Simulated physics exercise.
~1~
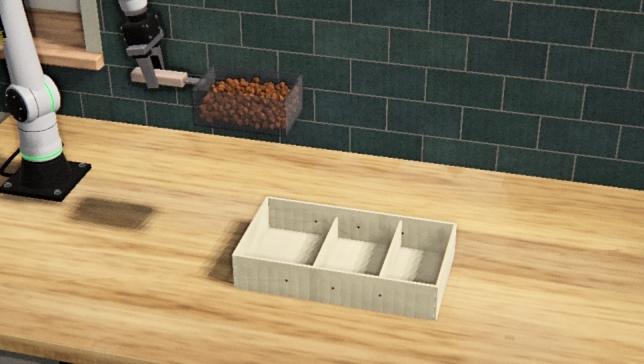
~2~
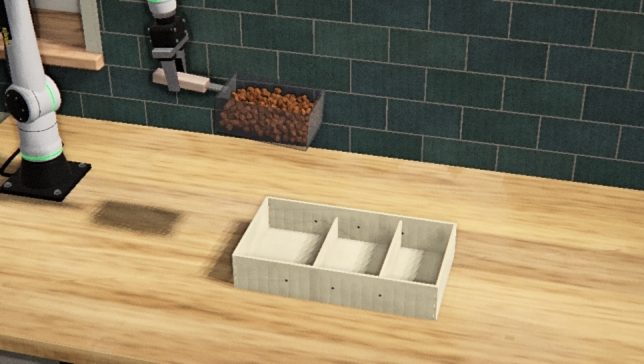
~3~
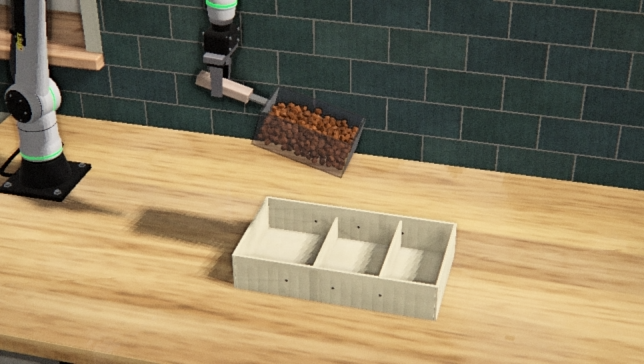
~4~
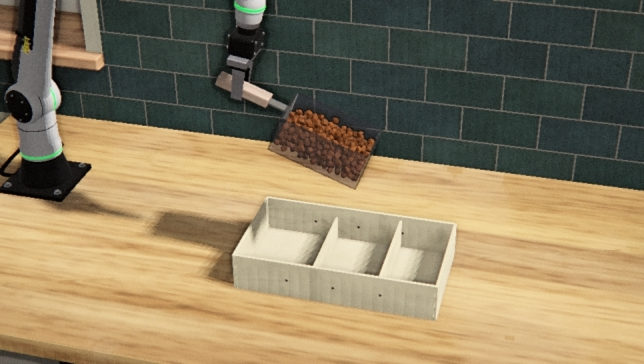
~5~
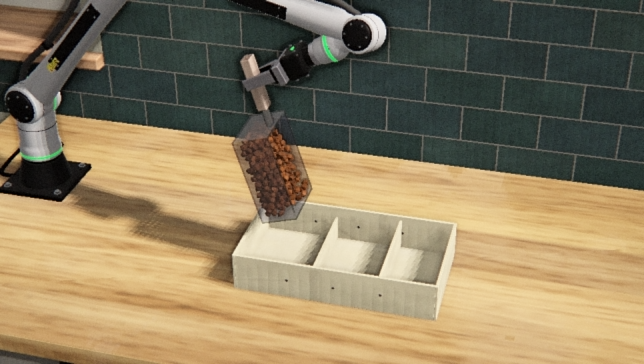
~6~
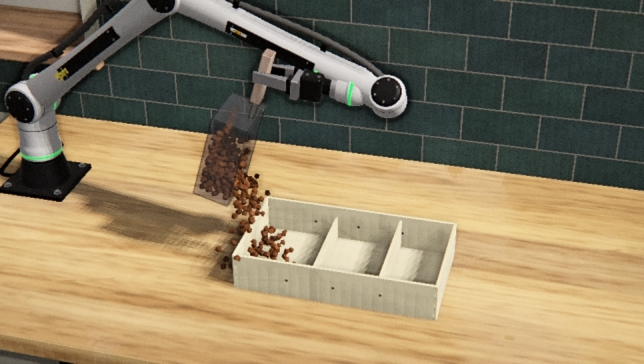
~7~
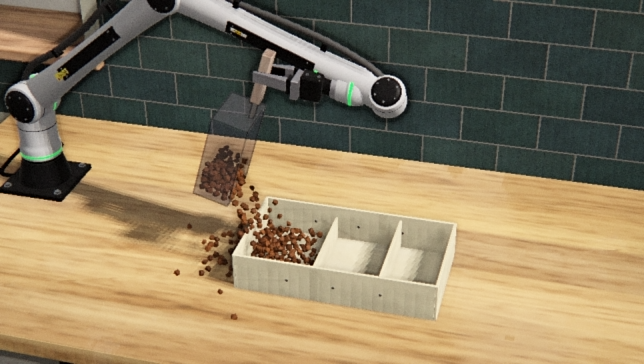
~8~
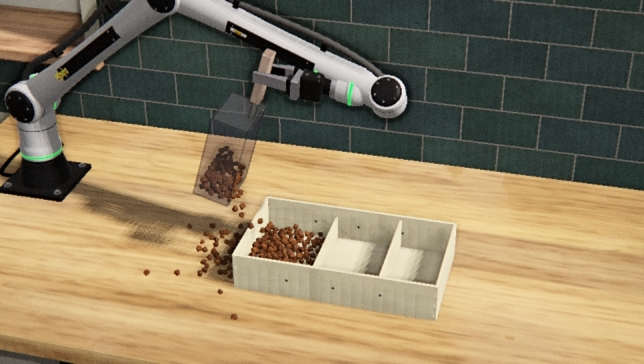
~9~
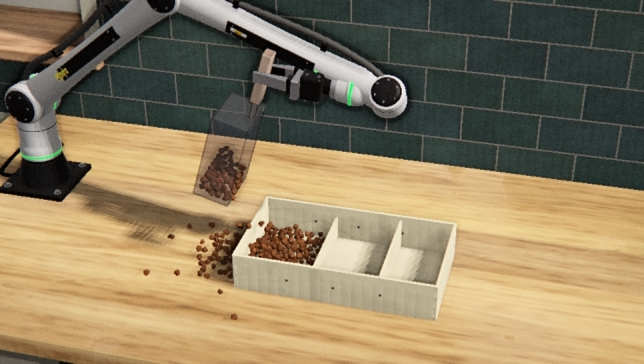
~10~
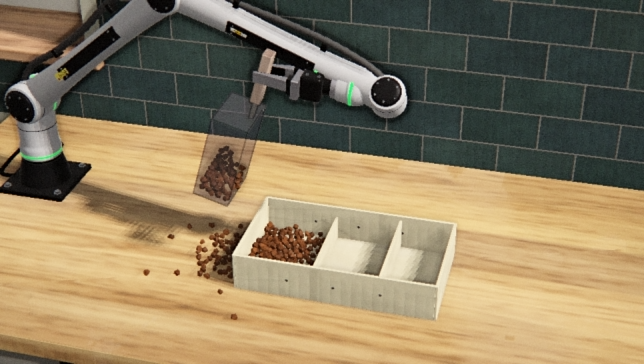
A robot arm carried a clear box of small brown pellets over a wooden countertop and tipped it above a pale divided tray, filling the left section while some spilled onto the counter and a few stayed in the box.
